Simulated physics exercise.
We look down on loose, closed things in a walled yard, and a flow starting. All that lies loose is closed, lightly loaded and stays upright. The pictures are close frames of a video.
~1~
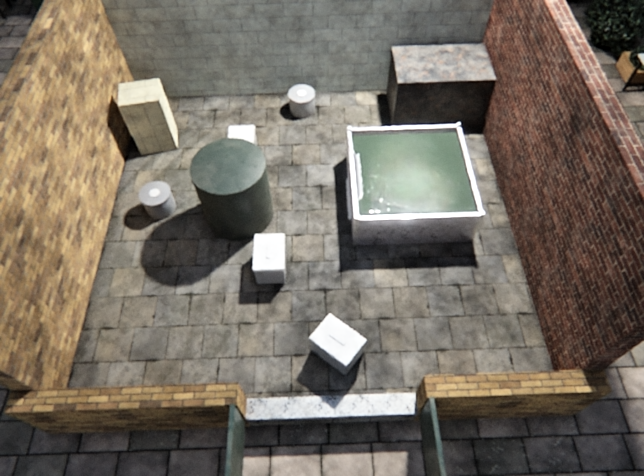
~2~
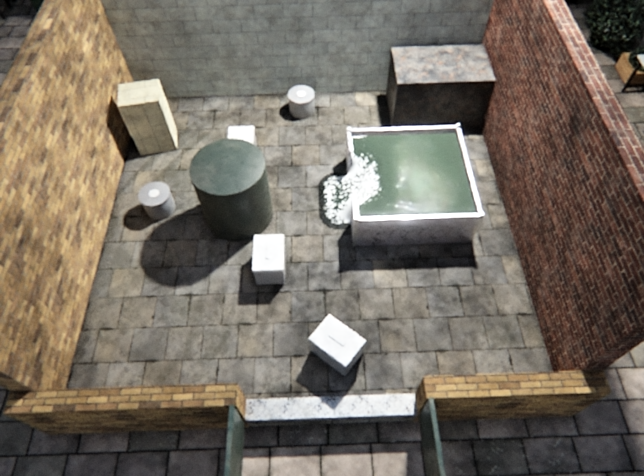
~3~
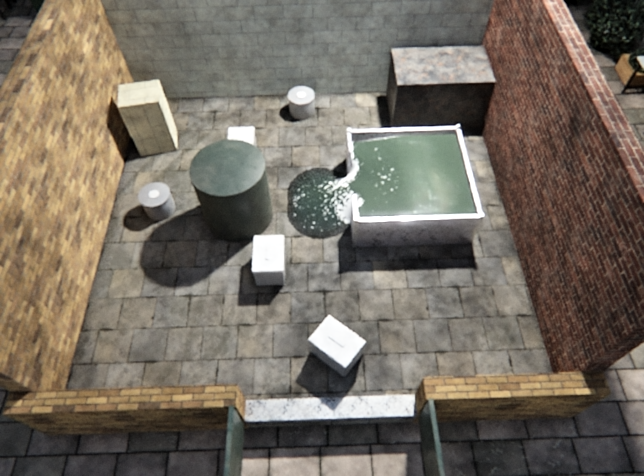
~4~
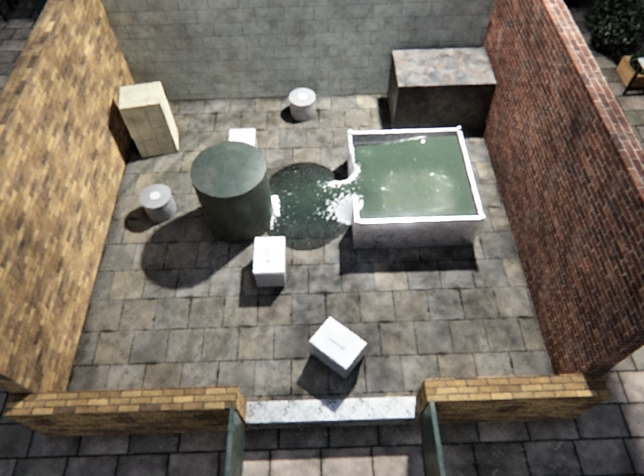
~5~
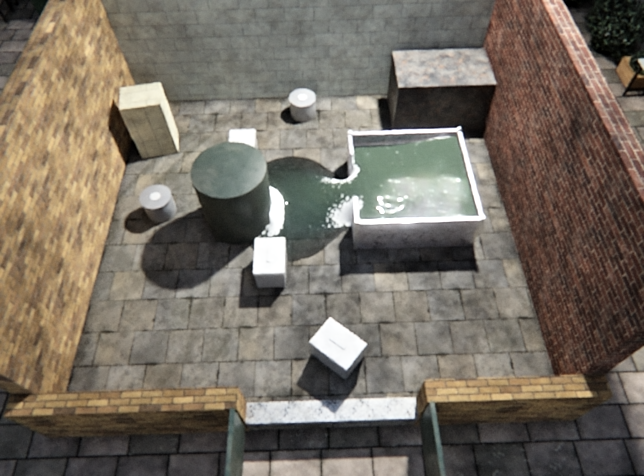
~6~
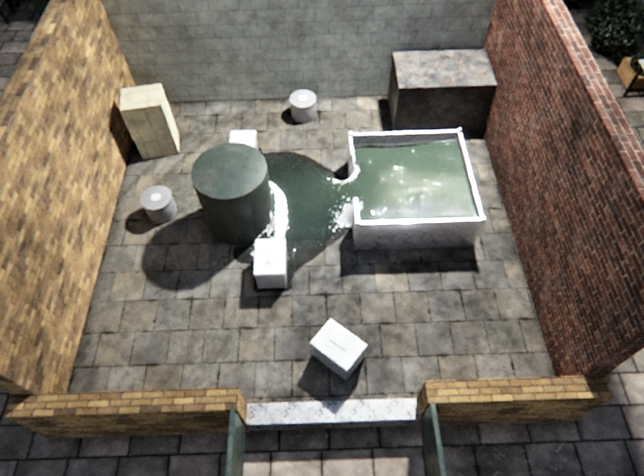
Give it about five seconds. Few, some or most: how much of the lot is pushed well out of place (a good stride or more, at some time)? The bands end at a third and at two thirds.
That comes to between one and two thirds.
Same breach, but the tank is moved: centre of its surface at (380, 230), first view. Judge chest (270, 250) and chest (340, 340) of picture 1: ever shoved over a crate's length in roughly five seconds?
In that order: Pushed that far, pushed that far.
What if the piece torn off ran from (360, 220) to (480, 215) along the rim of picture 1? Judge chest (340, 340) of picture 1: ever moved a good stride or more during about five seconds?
My call: Shifted that much.
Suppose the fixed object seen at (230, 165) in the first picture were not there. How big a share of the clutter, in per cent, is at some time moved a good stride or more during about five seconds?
Roughly 60 per cent.
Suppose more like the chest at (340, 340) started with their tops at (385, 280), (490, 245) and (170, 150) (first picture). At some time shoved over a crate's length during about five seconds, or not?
In turn: Not that far, short of that, shifted that much.
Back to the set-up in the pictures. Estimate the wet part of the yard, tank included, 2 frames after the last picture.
I make it 25 per cent.
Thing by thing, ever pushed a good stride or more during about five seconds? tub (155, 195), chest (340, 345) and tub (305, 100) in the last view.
In that order: Not that far, no, under that.
A moment on, 0 of 5 are well off their spots; 0 afloat.
Next, 2 of 5 are well off their spots; 1 afloat.
Later, 2 of 5 are well off their spots; 1 afloat.
In the end, 2 of 5 are well off their spots, and 2 have been at some point; 1 afloat.
